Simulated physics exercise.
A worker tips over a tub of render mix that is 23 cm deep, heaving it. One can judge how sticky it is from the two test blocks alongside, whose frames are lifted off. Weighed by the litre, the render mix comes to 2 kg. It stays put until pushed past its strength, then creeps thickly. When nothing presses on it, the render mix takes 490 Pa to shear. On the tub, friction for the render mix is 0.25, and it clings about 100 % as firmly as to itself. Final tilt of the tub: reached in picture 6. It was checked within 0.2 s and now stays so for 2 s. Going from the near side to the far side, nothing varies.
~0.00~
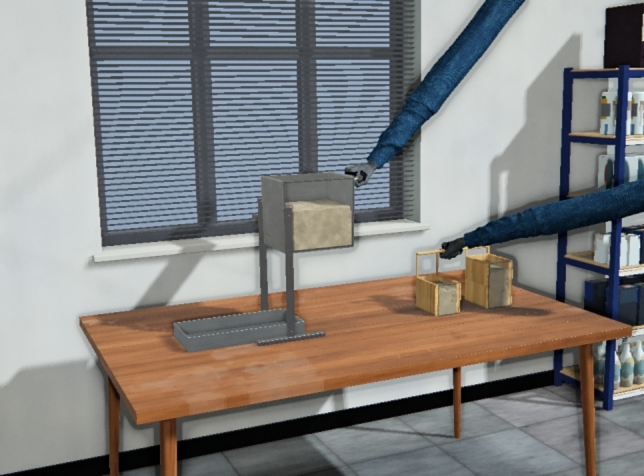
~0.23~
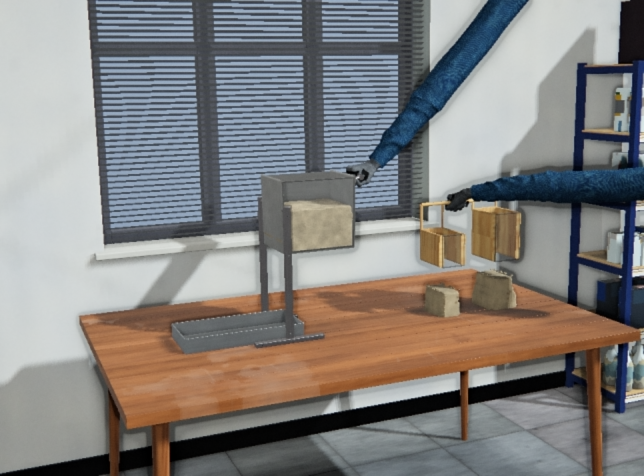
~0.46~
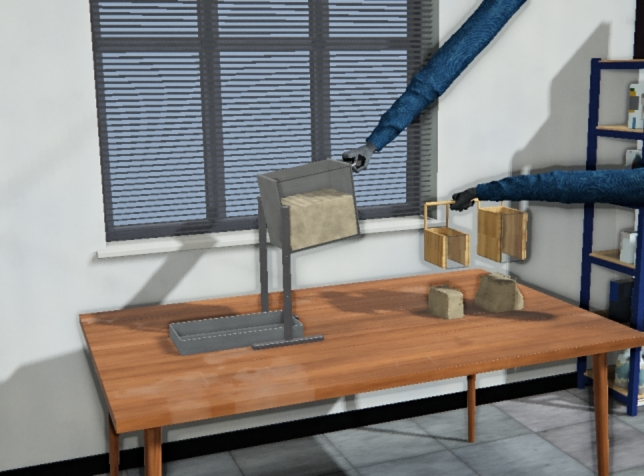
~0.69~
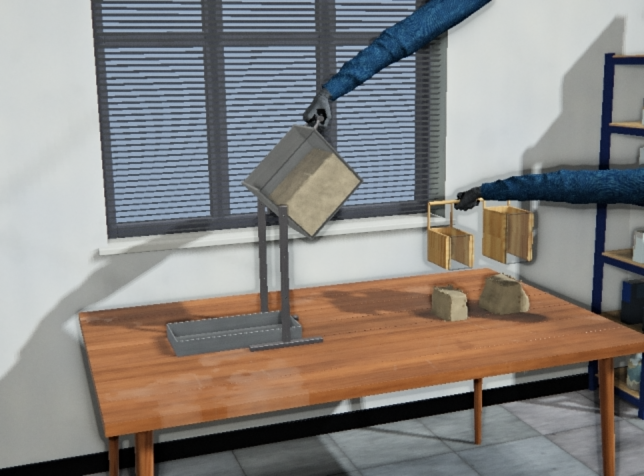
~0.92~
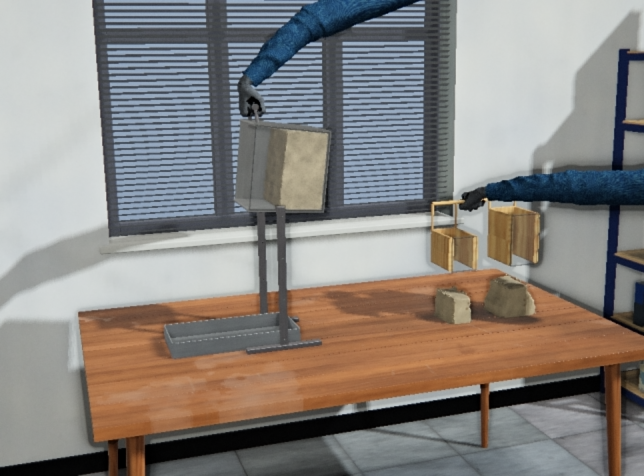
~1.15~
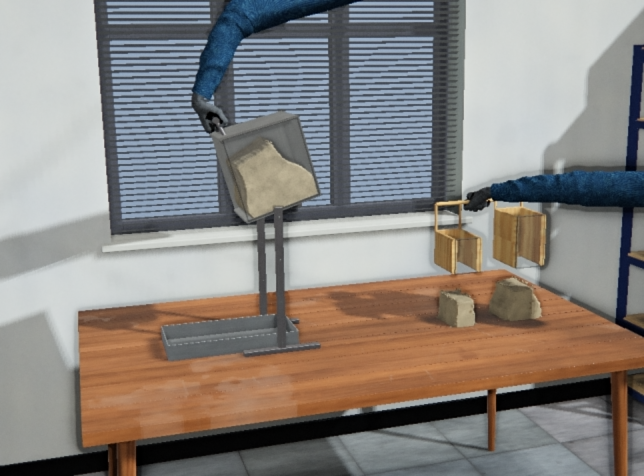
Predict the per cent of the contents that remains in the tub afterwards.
Roughly 39 per cent remains.
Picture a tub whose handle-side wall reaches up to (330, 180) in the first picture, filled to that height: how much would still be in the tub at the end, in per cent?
Remaining in tub at end: Approx. 60 %.
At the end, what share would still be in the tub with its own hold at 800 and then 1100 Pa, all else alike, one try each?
About 50 % first, about 50 % second.
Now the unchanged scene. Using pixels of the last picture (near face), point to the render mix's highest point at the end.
Close to pixel (312, 180).
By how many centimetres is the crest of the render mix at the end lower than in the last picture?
Roughly 11 cm.
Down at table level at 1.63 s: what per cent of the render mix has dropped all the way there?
Roughly 50 per cent.
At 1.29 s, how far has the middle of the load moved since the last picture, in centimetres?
Something like 9 cm, give or take.
After 1.29 s, the tub is at 105 degrees and holds 61 %.
After 1.46 s, the tub is at 105 degrees and holds 43 %.
After 1.63 s, the tub is at 105 degrees and holds 39 %.
After 1.80 s, the tub is at 105 degrees and holds 39 %.
After 3.15 s, the tub is at 105 degrees and holds 39 %.
